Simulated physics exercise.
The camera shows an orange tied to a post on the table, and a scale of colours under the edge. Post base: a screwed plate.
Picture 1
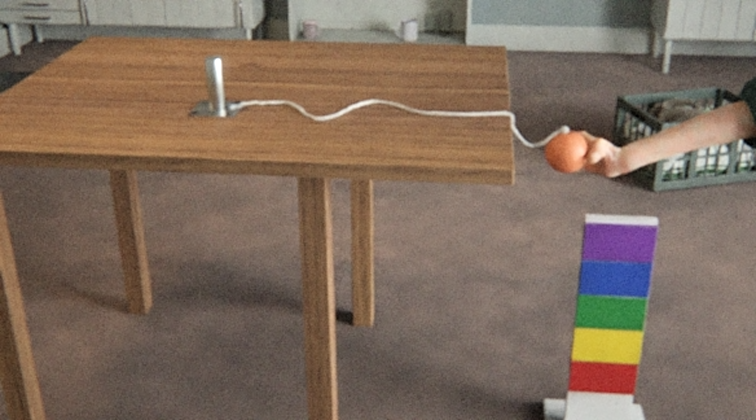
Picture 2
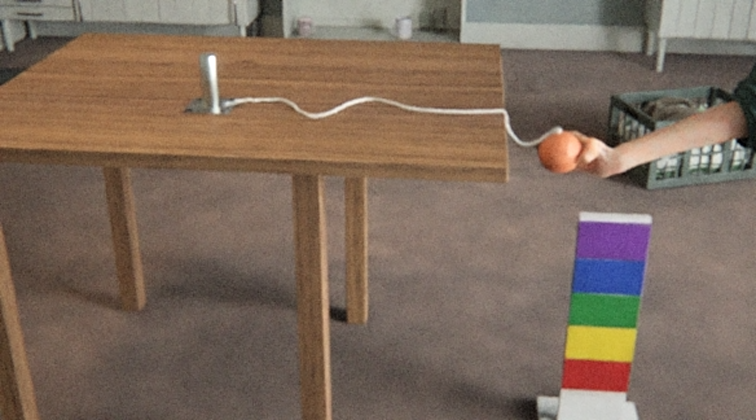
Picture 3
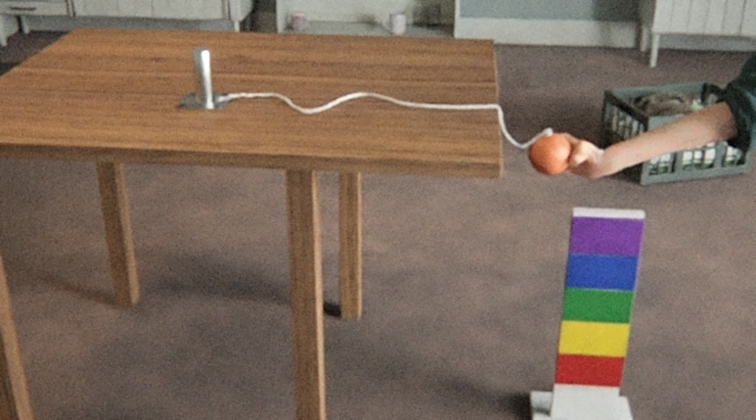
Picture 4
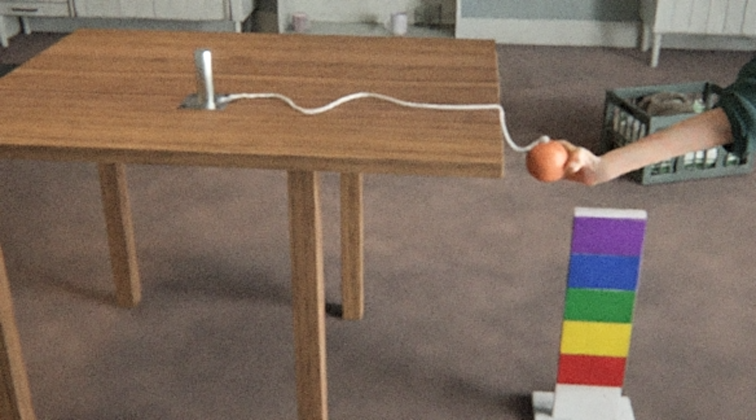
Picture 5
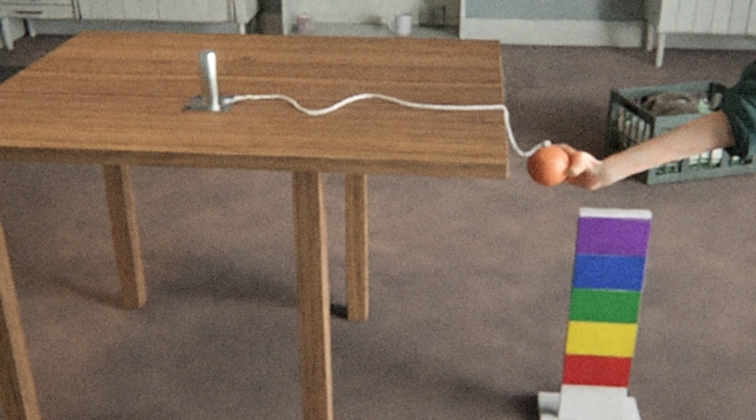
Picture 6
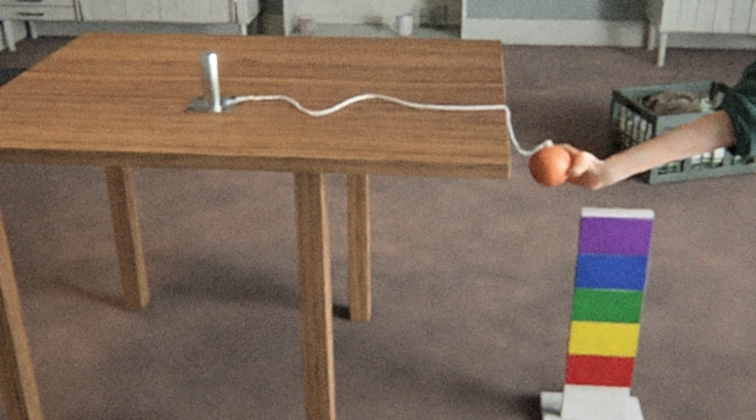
Hand holding an orange ball on a white cord beyond the table's right edge, lowering it slightly near a coloured scale.
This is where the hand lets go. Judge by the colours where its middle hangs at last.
Level with blue.
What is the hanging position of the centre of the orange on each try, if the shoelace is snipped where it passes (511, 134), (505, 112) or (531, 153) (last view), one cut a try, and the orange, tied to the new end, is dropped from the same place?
The pixels come out at around (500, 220), (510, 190) and (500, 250), one per try.
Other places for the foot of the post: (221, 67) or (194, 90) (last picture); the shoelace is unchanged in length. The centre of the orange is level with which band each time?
Result 1: Purple. Result 2: Purple.
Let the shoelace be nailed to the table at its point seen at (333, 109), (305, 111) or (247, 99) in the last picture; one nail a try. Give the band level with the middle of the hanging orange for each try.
Note: Try 1 purple; try 2 purple; try 3 blue.
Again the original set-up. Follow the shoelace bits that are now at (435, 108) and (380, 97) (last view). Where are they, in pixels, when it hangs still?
At (506, 109), then (441, 103).
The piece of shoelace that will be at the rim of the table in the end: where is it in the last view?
Pixel (435, 108).
A little later, orange near (538, 266); level with blue.
Next, orange near (465, 250); level with blue.
Later still, orange near (508, 262); level with blue.
When it is over, orange near (504, 263); level with blue. Its middle rests at the blue band.
